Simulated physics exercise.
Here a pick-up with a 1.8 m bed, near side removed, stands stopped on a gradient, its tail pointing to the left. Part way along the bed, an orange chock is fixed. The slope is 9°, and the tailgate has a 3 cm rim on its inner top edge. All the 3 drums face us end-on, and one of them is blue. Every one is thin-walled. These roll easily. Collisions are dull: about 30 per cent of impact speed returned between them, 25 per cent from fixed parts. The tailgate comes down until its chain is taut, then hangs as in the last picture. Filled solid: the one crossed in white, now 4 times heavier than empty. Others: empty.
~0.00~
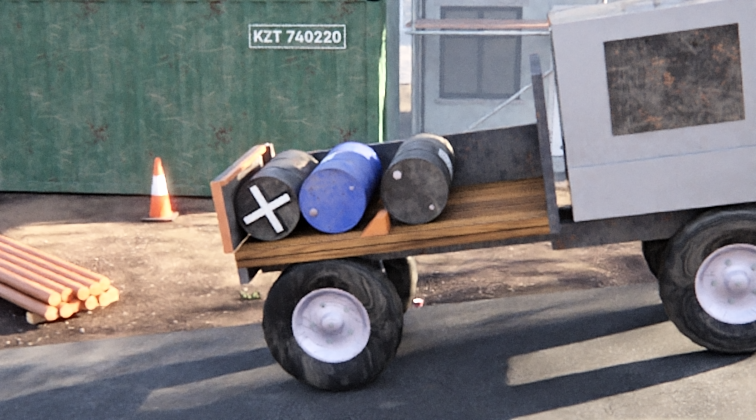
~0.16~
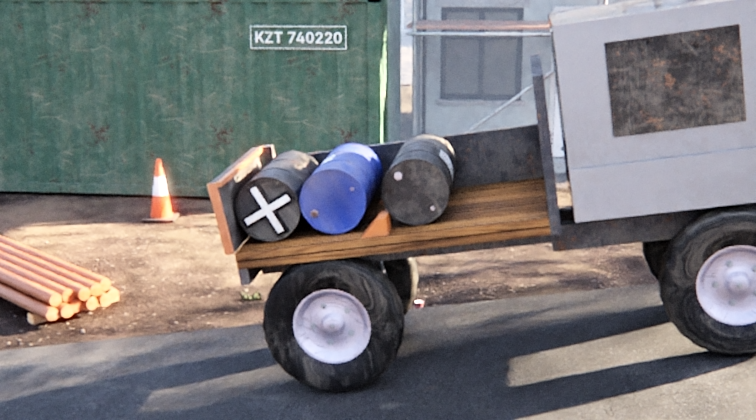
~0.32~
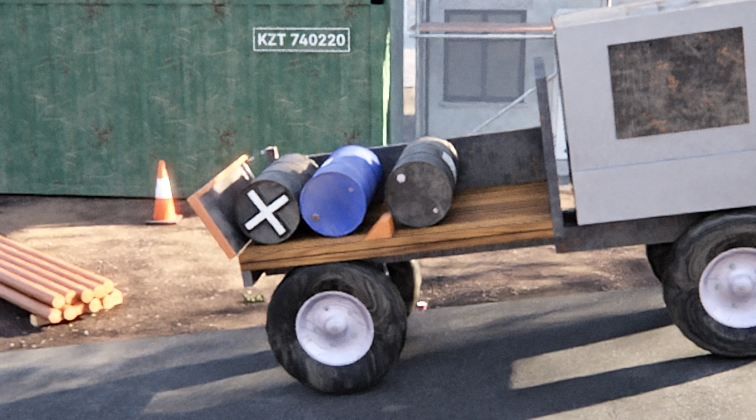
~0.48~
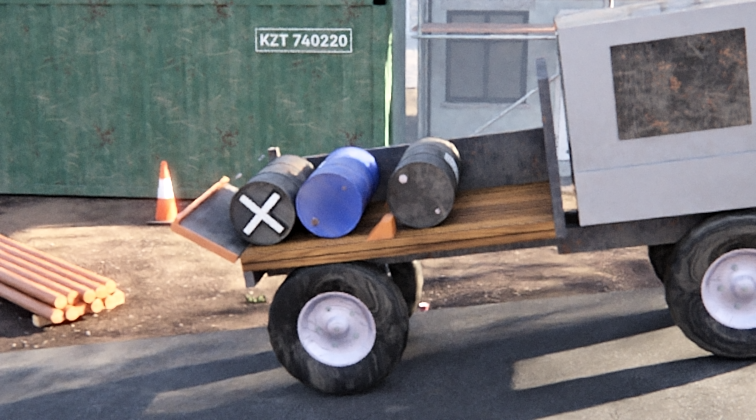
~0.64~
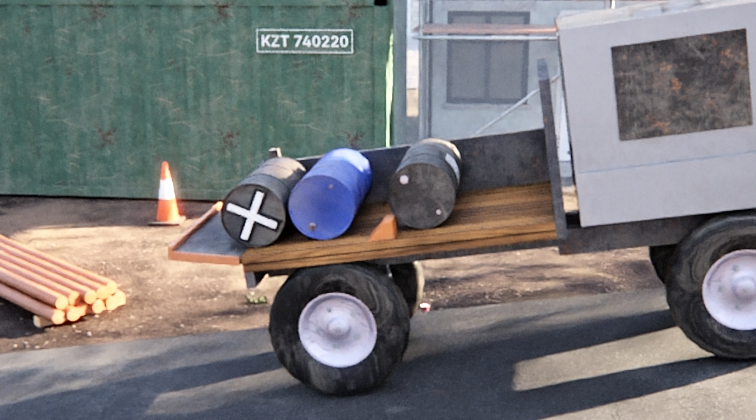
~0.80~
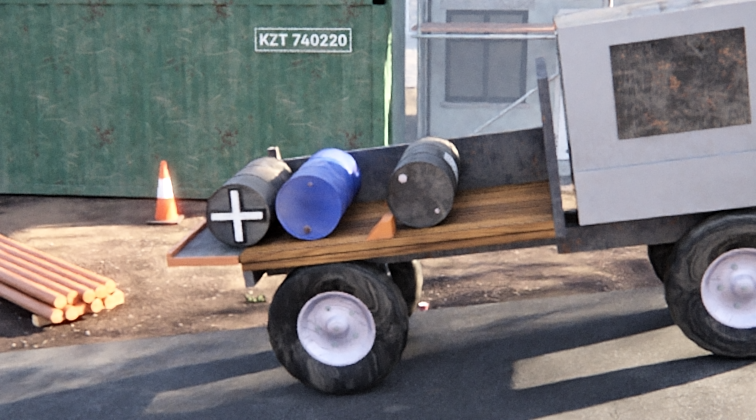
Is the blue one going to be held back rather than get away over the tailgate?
Yes, that one is contained, I'd say.
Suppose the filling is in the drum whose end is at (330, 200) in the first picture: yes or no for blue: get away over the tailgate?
Lab note: In that case, blue - yes, it would.
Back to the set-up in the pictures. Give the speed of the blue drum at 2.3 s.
The speed is close to 0.4 m/s.
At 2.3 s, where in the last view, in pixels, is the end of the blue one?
Around pixel (196, 218).
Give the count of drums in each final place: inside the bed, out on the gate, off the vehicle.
Final counts, in the order asked: 1, 1, 1.
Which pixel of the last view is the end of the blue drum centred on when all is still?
I'd say somewhere close to (194, 218).
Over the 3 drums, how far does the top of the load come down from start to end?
Some 0 centimetres.
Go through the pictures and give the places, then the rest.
Blue at (332, 202); gate 81° above level, tip at (216, 185); white cross at (266, 210), in the first frame.
Blue at (332, 203); gate 78° above level, tip at (213, 186), in the second frame.
Blue at (332, 205); gate 57° above level, tip at (193, 199), in the third frame.
Blue at (328, 206); gate 27° above level, tip at (175, 227), in the fourth frame.
Blue at (321, 208); gate 3° above level, tip at (172, 255), in the fifth frame.
Blue at (308, 208); gate 4° below level, tip at (171, 262), in the sixth frame.
After 2.3 s, blue is on the gate, 25 cm past the hinge, rolling left; 1 out so far.
After 4.4 s, blue is on the gate, 20 cm past the hinge, rolling left; 1 out so far.
At rest (6.9 s), blue is on the gate, 30 cm past the hinge; 1 out so far.
